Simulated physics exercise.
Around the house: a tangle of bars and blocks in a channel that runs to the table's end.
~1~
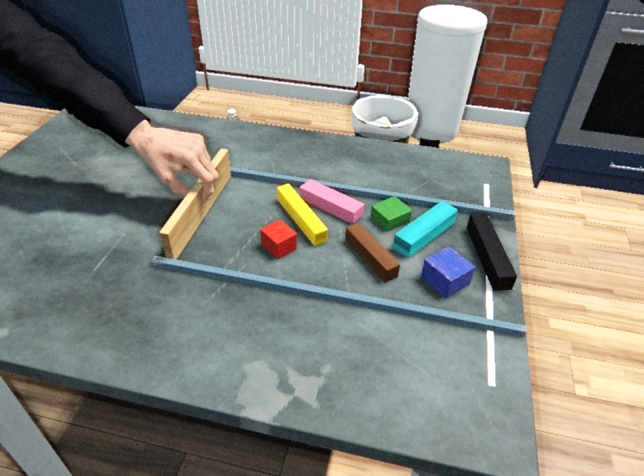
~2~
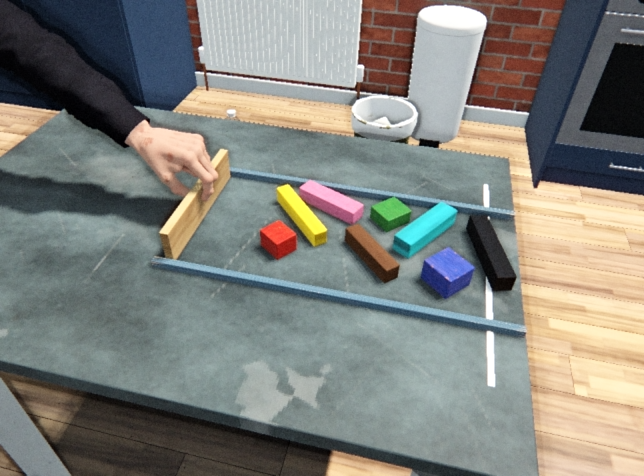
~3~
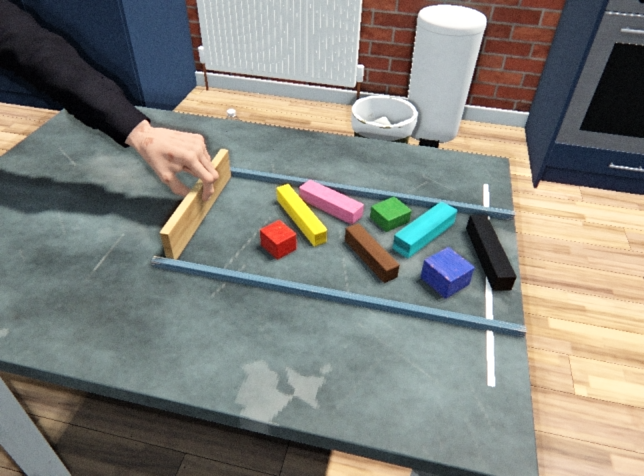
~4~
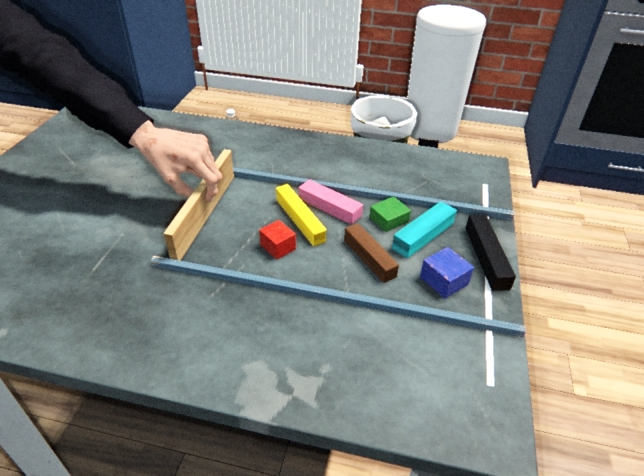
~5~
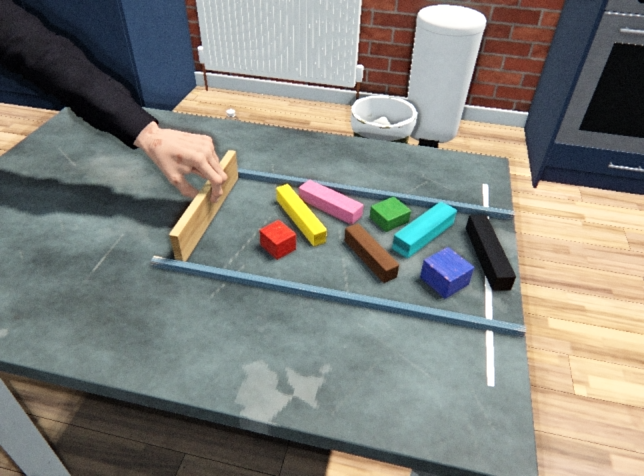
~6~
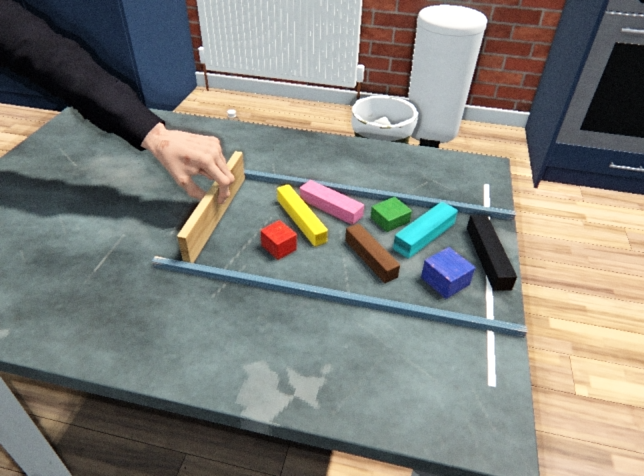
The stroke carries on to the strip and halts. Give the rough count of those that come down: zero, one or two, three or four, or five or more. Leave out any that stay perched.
Outcome: The number that fall off is five or more.
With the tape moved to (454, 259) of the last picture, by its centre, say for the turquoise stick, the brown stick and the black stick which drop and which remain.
The turquoise stick goes over; the brown stick does not fall; the black stick falls.
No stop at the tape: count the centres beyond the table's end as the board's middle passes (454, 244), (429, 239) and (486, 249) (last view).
In that order 3, 2 and 6.
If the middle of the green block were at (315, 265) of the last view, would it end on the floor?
From there it is kept.
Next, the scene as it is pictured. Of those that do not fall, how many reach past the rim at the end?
Overhanging: 1.
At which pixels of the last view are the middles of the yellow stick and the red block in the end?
The yellow stick at (512, 257), the red block at (506, 292).
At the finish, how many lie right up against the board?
The number is 2.
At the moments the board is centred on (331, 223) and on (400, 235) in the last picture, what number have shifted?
At the one place 6, at the other 8.
Soon after, none off yet; black stick at rest near (490, 251); blue block at rest near (447, 273); turquoise stick at rest near (426, 229).
Then, none off yet; black stick tipped a little near (531, 262); blue block moved about its own width near (479, 293); turquoise stick moved about its own width near (502, 257).
At rest, the number that fall off is five or more; fallen, pink bar, brown stick, green block, turquoise stick, blue block and black stick.
